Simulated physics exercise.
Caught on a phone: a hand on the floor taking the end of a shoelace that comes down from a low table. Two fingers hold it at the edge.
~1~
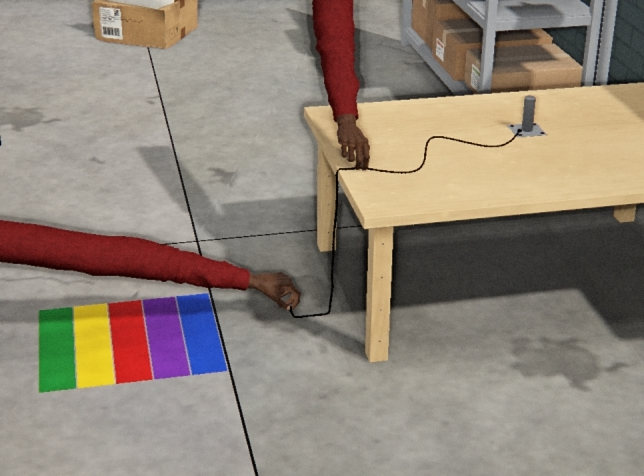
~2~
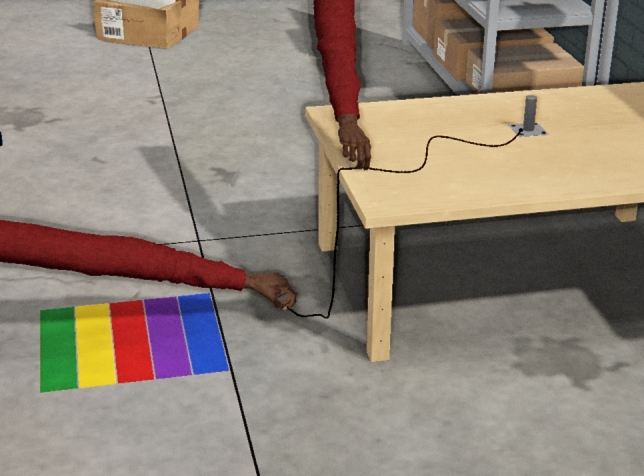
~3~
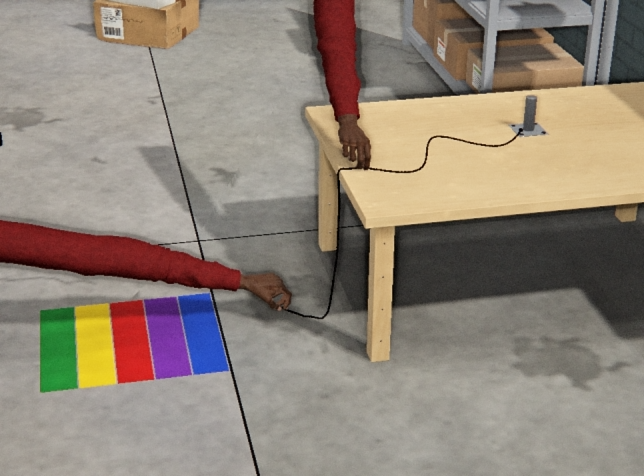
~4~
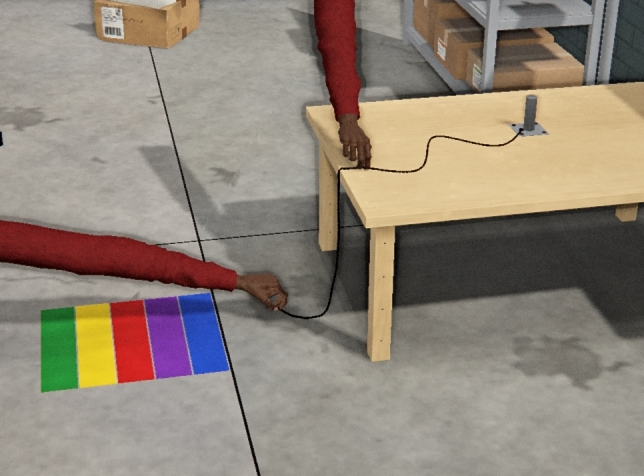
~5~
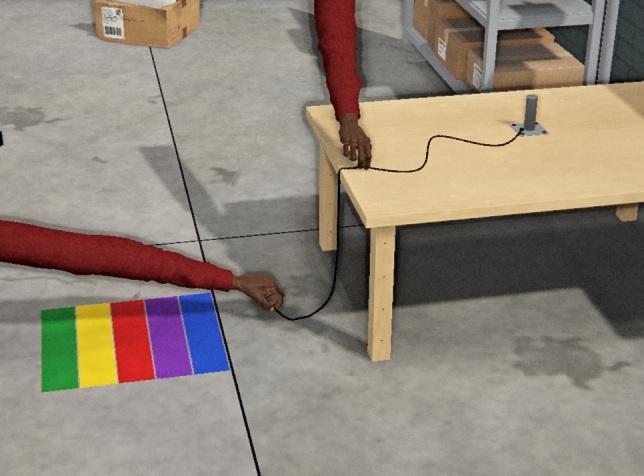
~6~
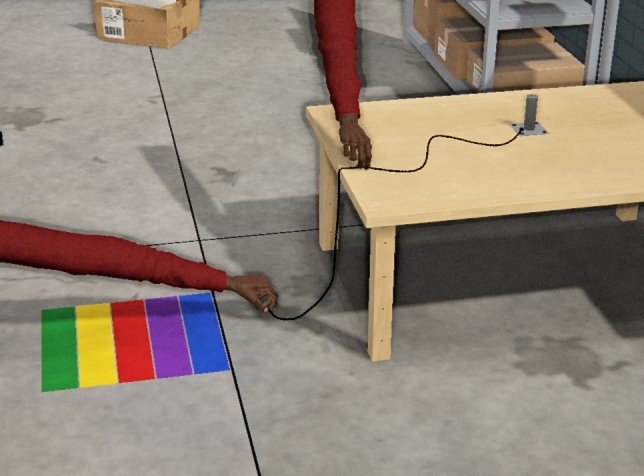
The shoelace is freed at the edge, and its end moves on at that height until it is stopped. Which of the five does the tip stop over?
It halts on the yellow strip.
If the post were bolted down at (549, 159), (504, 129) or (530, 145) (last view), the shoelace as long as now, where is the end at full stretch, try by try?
About (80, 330), (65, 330) and (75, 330).
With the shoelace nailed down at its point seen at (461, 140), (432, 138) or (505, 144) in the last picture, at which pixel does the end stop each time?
The places are (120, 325), (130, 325) and (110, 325).
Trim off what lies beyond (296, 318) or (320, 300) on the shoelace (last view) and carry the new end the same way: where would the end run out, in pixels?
About (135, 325) and (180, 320).
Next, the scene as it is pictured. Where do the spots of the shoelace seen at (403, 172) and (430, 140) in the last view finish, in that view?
The first at (322, 168), the second at (405, 146).
Soon after, end near (155, 320); over purple.
Then, end near (116, 325); over red.
At full stretch, end near (94, 327); over yellow. Over yellow.
